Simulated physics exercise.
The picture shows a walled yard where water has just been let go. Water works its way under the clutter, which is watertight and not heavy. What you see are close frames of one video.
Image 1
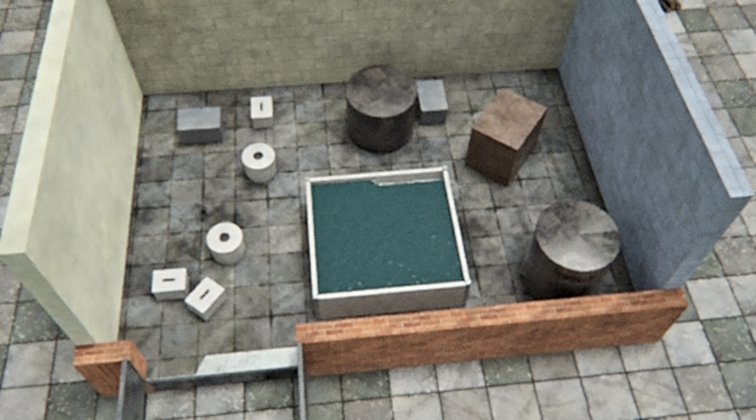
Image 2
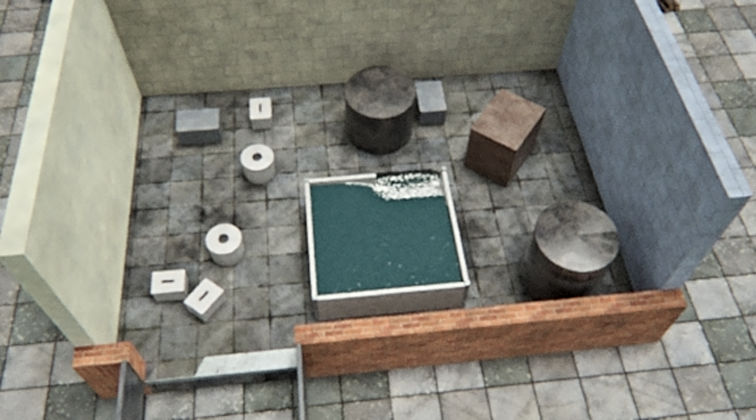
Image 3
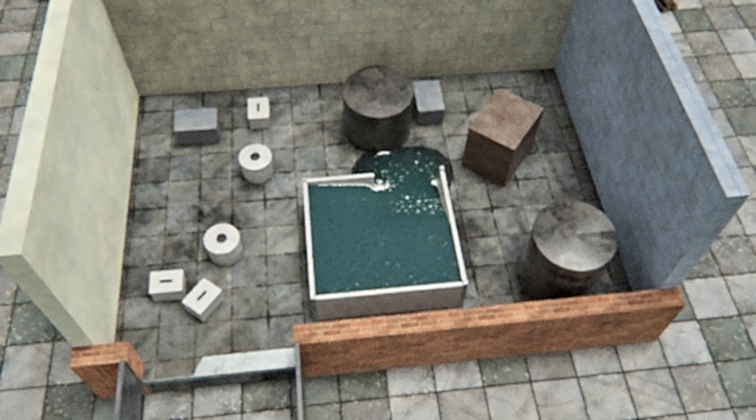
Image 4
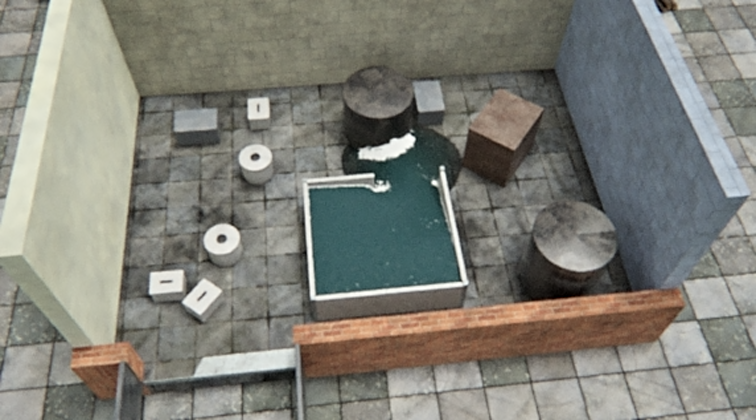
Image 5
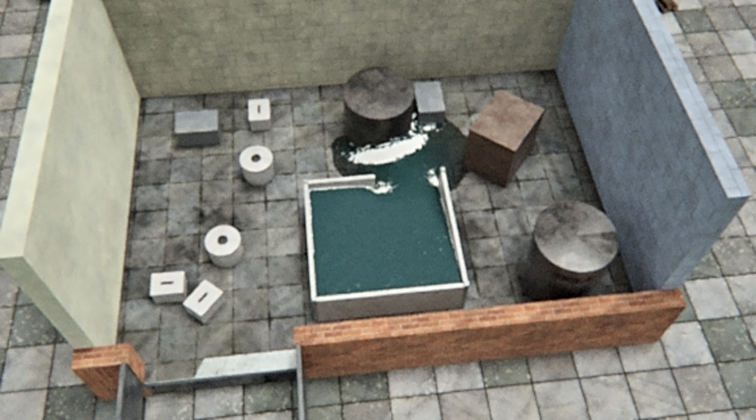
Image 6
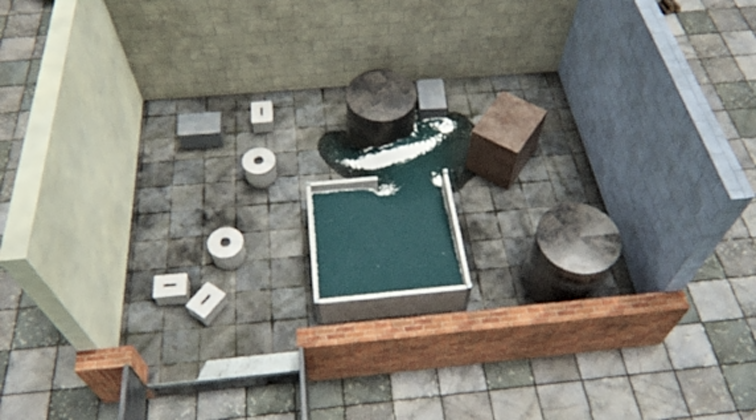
Dark green water pouring through a gap in a square tank's back wall, spreading foamily around a dark cylinder in a walled yard.
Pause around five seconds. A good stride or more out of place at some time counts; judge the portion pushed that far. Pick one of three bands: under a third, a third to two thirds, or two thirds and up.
A third to two thirds.
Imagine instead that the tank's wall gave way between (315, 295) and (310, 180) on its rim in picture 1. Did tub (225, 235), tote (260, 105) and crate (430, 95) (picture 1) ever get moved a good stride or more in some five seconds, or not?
Order as asked: Sent that far; sent that far; not sent that far.
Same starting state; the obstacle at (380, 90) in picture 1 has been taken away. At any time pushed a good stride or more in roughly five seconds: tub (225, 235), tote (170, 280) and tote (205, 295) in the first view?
Item one never went far; item two never went far; item three never went far.
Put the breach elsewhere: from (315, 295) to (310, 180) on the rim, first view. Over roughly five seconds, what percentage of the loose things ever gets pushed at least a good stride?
It comes out at roughly 70 per cent.
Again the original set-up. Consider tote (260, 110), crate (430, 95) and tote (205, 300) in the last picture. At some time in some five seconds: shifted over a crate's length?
Well, in the order you gave them, the first went the distance, the second went the distance, and the third stayed under the mark.
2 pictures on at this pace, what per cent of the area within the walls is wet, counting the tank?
Close to 25 per cent, tank included.
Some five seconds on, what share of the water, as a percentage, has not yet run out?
Something like 100 per cent, give or take.
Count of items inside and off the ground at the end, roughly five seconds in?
Tally: 2.
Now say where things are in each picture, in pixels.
The first frame shows a crate at (432, 95), on the bottom; a tote at (169, 280) rests on the ground; 0 of 7 have shifted.
The second frame shows a crate at (430, 96), on the bottom; a tote at (168, 281), on the bottom; 0 of 7 have shifted.
The third frame shows a crate at (428, 95) rests on the ground; a tote at (166, 281), on the bottom; 0 of 7 have shifted.
The fourth frame shows a crate at (428, 96) rests on the ground; a tote at (166, 282) rests on the ground; 0 of 7 have shifted.
The fifth frame shows a crate at (429, 96), on the bottom; a tote at (167, 283) rests on the ground; 0 of 7 have shifted.
The sixth frame shows a crate at (431, 94), on the bottom, close to its start; a tote at (170, 285) rests on the ground; 1 of 7 have shifted.
A moment on, 0 of 7 are well off their spots; 0 afloat.
Next, 0 of 7 are well off their spots; 1 afloat.
Later, 3 of 7 are well off their spots; 2 afloat.
In the end, 3 of 7 are well off their spots, and 3 have been at some point; 2 afloat.
